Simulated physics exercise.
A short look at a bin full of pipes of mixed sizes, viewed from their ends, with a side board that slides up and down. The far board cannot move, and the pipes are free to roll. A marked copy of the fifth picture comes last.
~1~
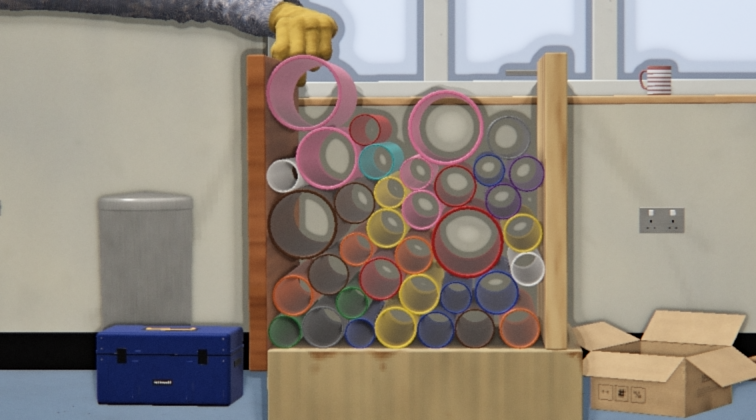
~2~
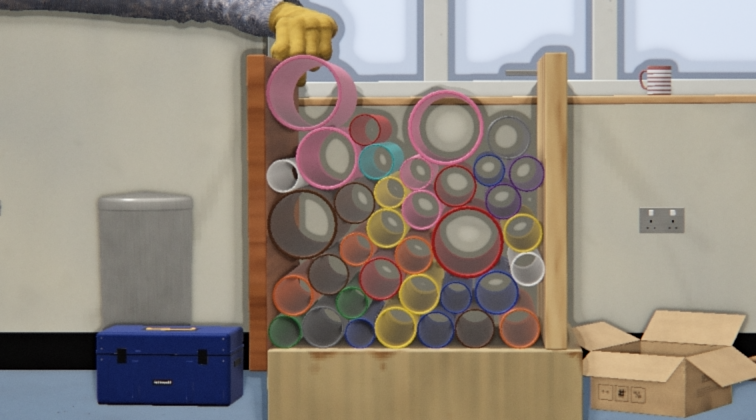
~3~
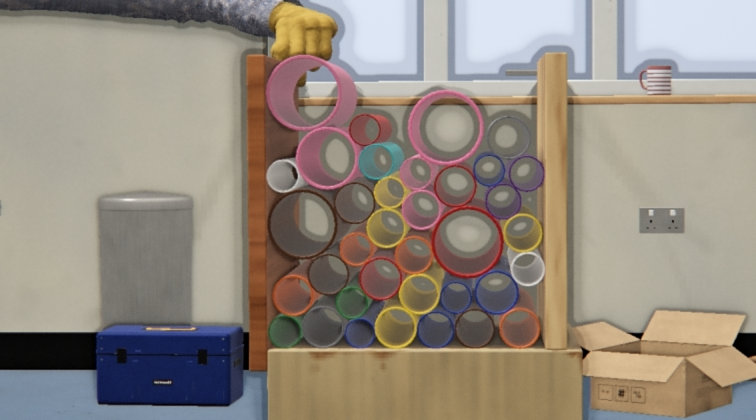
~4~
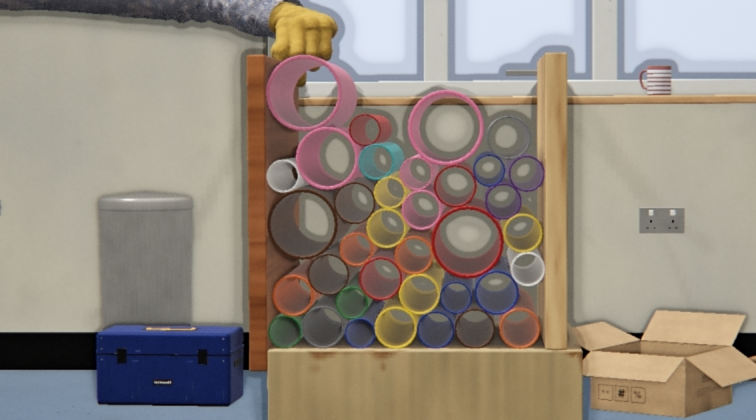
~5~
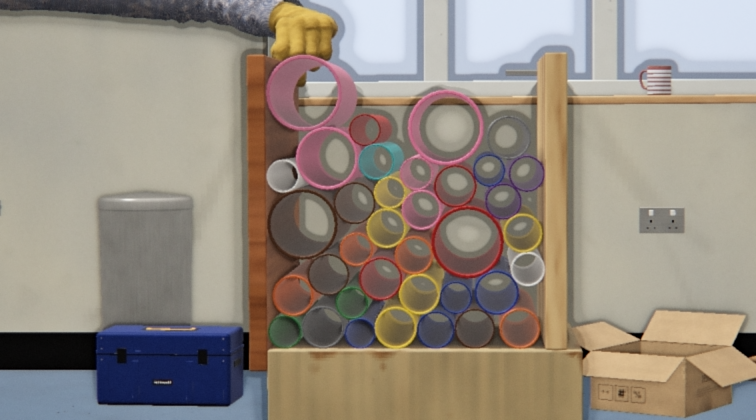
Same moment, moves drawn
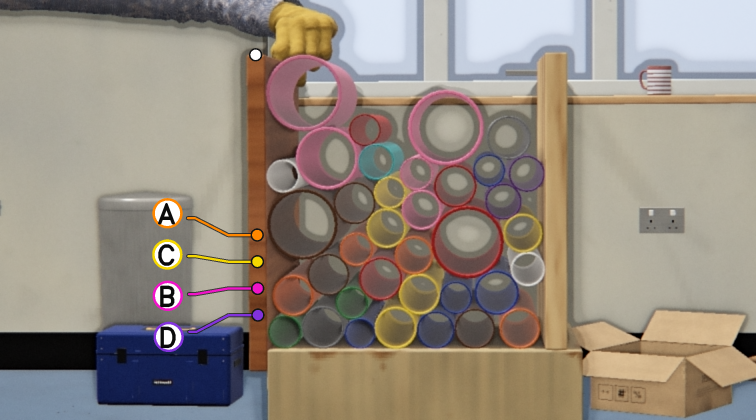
A yellow-gloved hand staying still atop the left side board of a wooden bin stacked with colourful pipes, nothing visibly moving.
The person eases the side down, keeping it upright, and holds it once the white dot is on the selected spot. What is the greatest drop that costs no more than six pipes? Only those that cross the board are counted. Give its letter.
Mark C is as low as it can go.
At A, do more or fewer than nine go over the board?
It loses fewer than nine.
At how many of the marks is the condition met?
Two of the four.
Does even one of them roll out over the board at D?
Yes, at D.
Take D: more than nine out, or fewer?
More than nine.
On the marked copy, A at (257, 235); B at (258, 289); C at (257, 262); D at (258, 315); the white dot at (256, 55).
With C. Early on, top of the board (266, 142).
Further on, top of the board (267, 240).
At the end, top of the board (267, 261), two out over the board.
As for the rest, A two out over the board; B more than six out over the board; D more than six out over the board.
